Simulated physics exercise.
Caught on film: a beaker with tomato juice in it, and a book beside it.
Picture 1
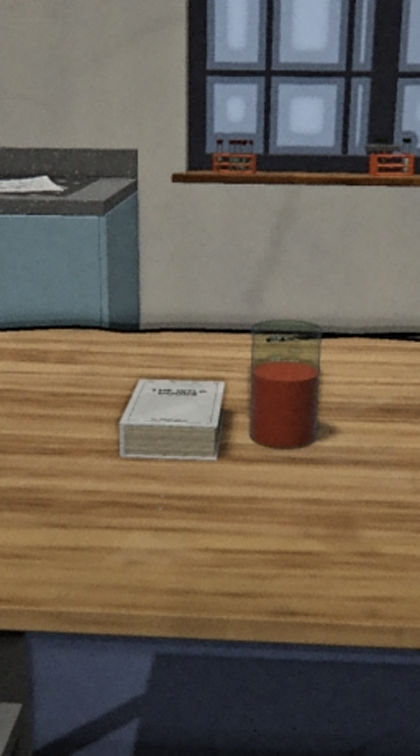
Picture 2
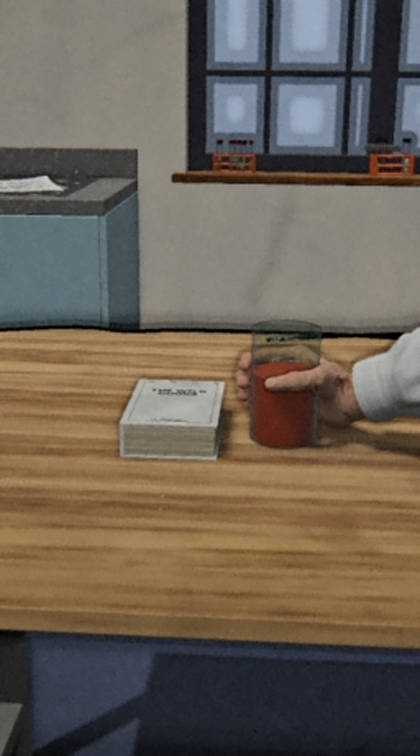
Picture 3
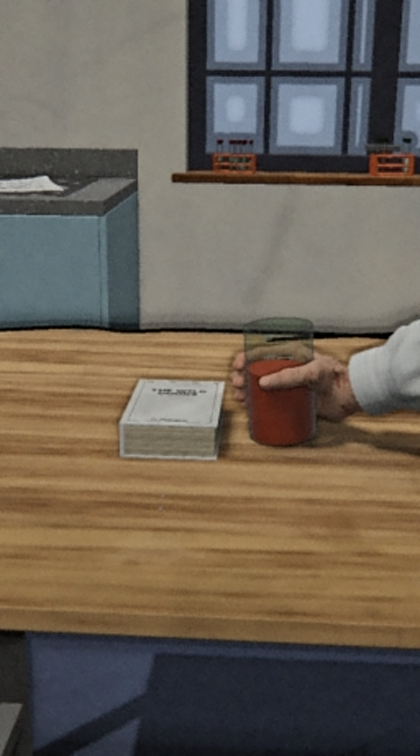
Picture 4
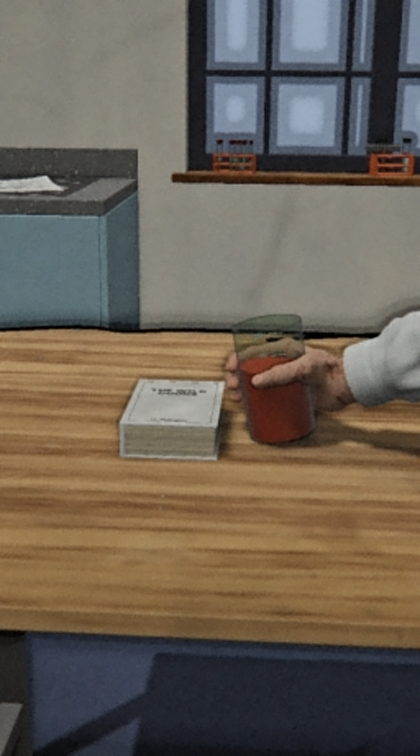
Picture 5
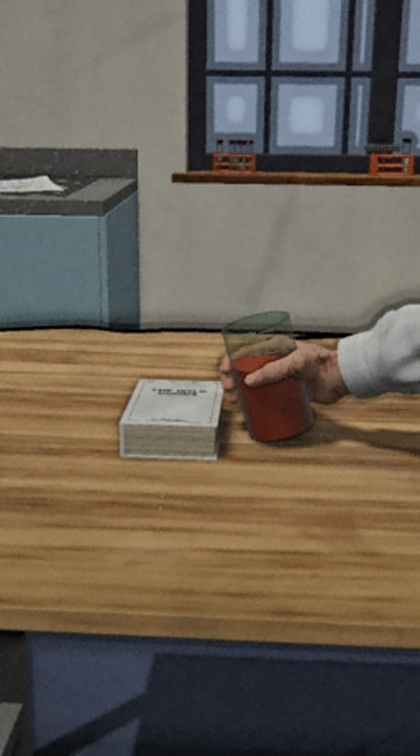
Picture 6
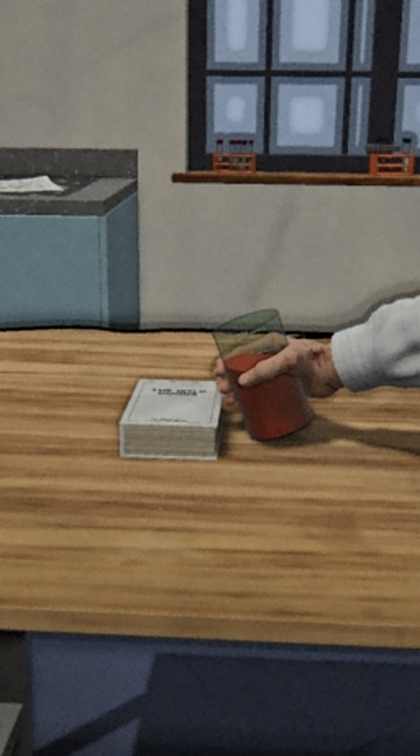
On a wooden table in a room with a barred window, a clear beaker of red juice stands upright to the right of a thick, pale book. A hand in a light sleeve reaches in from the right and grips the beaker, then gradually tilts it leftward towards the book.
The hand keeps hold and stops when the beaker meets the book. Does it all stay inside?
At that lean the beaker keeps it all in.
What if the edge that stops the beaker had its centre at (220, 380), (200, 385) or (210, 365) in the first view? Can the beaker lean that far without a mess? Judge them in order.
One after the other: Copes, keeps it in, is safe.
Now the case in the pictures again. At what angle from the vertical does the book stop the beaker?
About 40°.
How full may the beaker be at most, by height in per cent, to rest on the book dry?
Roughly 80 per cent.
Shortly, the beaker leans by about 30°; none is lost.
Then, the beaker leans by about 35°; none is lost.
At the finish, the beaker leans by about 40°, against the book; none is lost.
